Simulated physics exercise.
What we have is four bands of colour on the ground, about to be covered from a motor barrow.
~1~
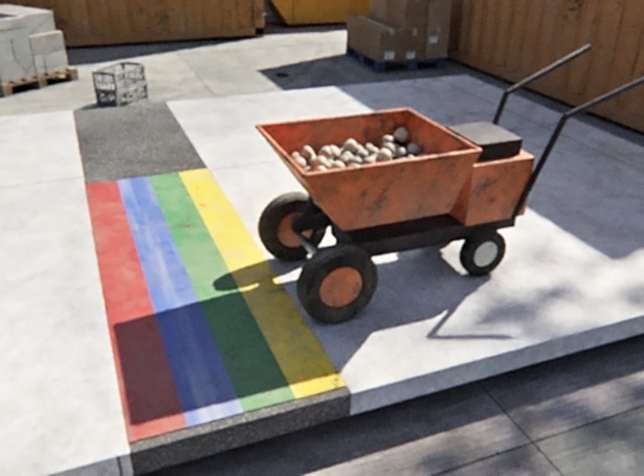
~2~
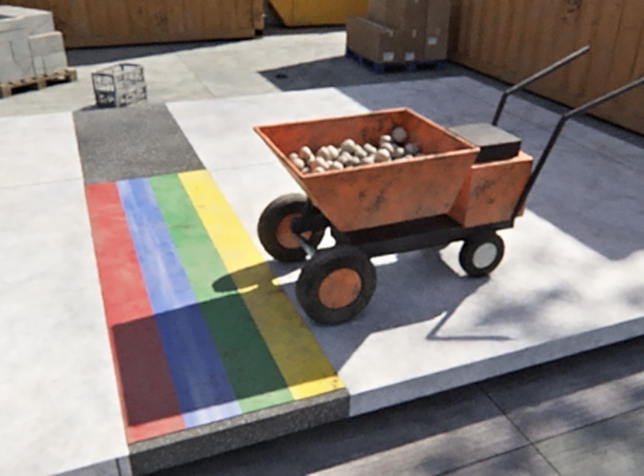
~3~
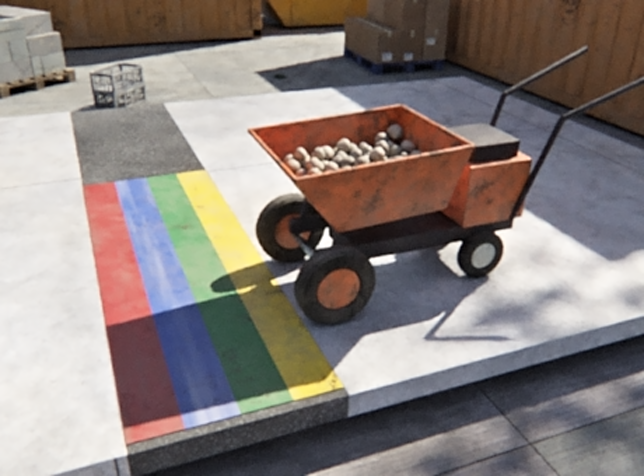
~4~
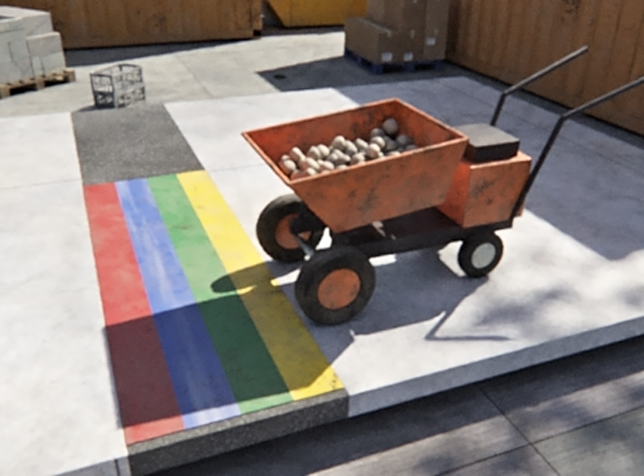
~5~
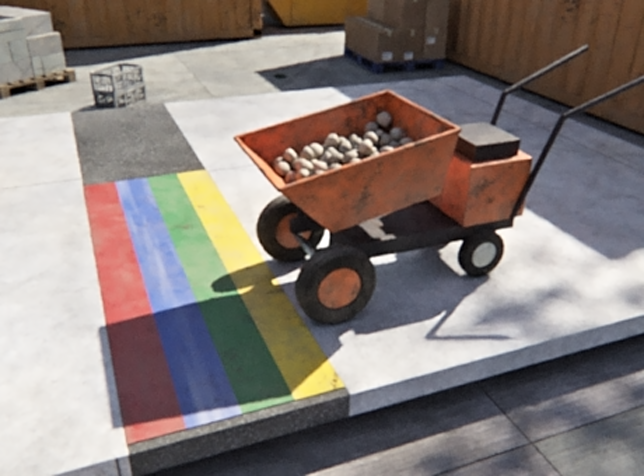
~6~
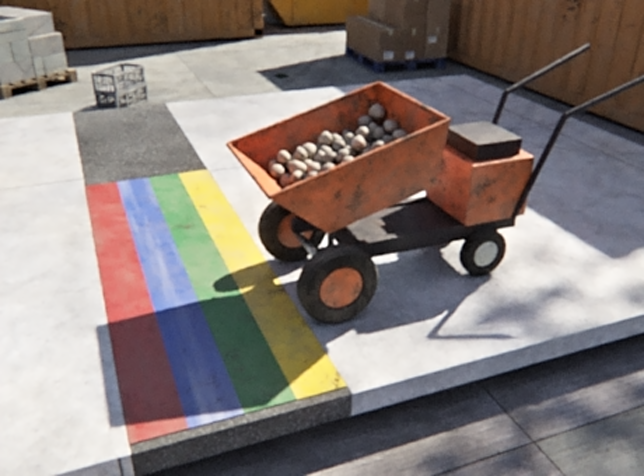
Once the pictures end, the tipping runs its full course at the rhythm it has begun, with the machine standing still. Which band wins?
Most lies over the blue band.
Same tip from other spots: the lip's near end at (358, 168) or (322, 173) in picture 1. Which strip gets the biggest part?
First that green strip, then the blue strip.
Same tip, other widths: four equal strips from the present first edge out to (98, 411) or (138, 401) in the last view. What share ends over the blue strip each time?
About 50 and 40 per cent.
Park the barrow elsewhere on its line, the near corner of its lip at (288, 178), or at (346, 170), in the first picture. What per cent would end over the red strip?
First some 40, then 10 per cent.
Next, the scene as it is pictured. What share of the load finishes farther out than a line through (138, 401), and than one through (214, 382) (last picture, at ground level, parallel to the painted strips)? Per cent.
In turn 10 and 60 in a hundred.
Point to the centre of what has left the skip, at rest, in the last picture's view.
Roughly at (166, 310).
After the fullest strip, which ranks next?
It is that red strip.
Soon after the last picture, skip tipped well over; all in the skip.
A little later, skip tipped steeply; nearly all in the skip; a stray few over the blue strip.
Later still, skip tipped right over; about half in the skip; about a third over the blue strip; about a quarter over the red strip; a small part off the paint.
By the end, skip tipped right over; about a quarter in the skip; none over the yellow strip; a stray few over the green strip; about half over the blue strip; about a quarter over the red strip; a small part off the paint.
